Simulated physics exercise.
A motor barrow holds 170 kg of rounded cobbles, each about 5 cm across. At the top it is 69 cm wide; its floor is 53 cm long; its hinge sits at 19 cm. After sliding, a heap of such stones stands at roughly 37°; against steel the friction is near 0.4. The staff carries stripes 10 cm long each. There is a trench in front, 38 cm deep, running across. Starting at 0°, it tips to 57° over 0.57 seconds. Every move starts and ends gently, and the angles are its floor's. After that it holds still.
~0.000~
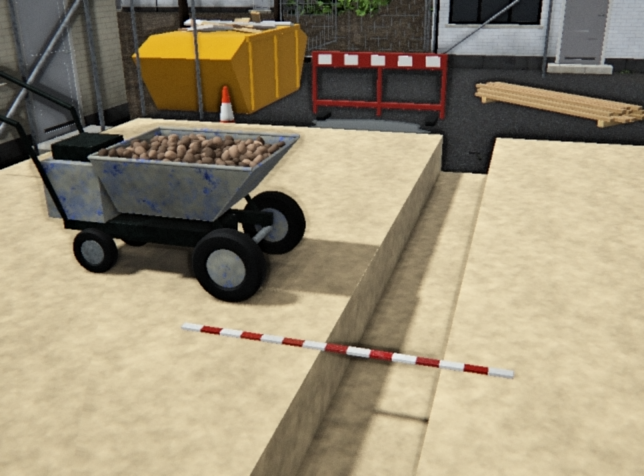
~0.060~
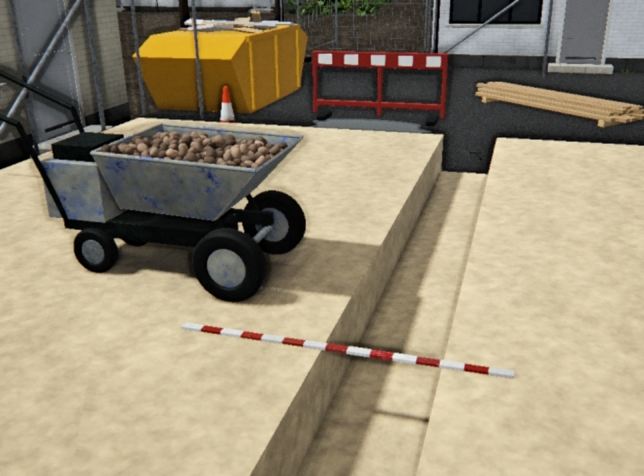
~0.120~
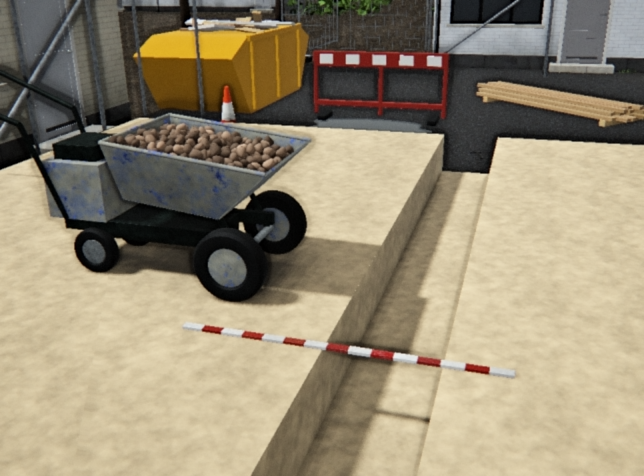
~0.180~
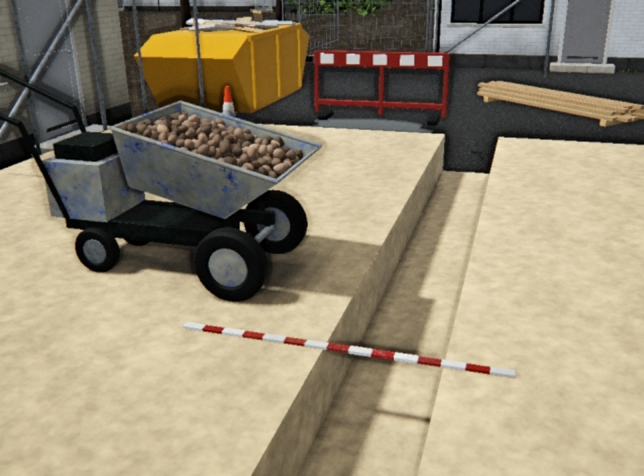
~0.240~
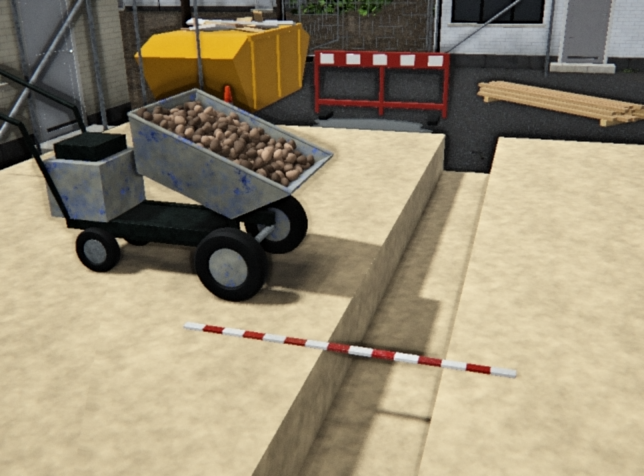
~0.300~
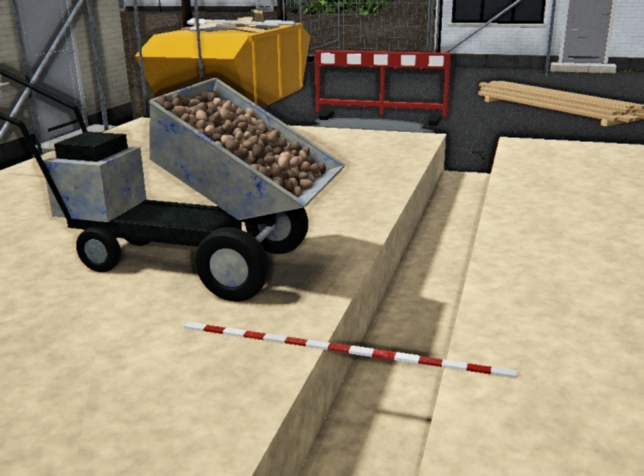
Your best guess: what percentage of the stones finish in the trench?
My guess is about 79 per cent.
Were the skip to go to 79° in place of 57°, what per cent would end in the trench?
Roughly 90 per cent would end in the trench.
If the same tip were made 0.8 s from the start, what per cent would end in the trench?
I'd put it at roughly 75 per cent.
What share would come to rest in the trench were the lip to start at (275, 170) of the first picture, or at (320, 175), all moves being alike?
Result: Close to 70 then close to 40 per cent.
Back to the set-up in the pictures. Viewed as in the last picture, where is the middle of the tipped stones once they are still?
About (414, 347).
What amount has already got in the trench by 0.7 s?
I'd put it near 10 per cent.
After 0.4 s the floor is at 48°; 100 % in the skip; the foremost stones are at (332, 200).
After 0.7 s the floor is at 57°; 86 % in the skip, 2 % short of the trench, 11 % in the trench; the foremost stones are at (399, 251).
After 1.0 s the floor is at 57°; 40 % in the skip, 1 % short of the trench, 57 % in the trench, 2 % past the trench; the foremost stones are at (517, 300).
After 3.0 s the floor is at 57°; 19 % in the skip, 79 % in the trench, 2 % past the trench; the foremost stones are past the picture's edge.
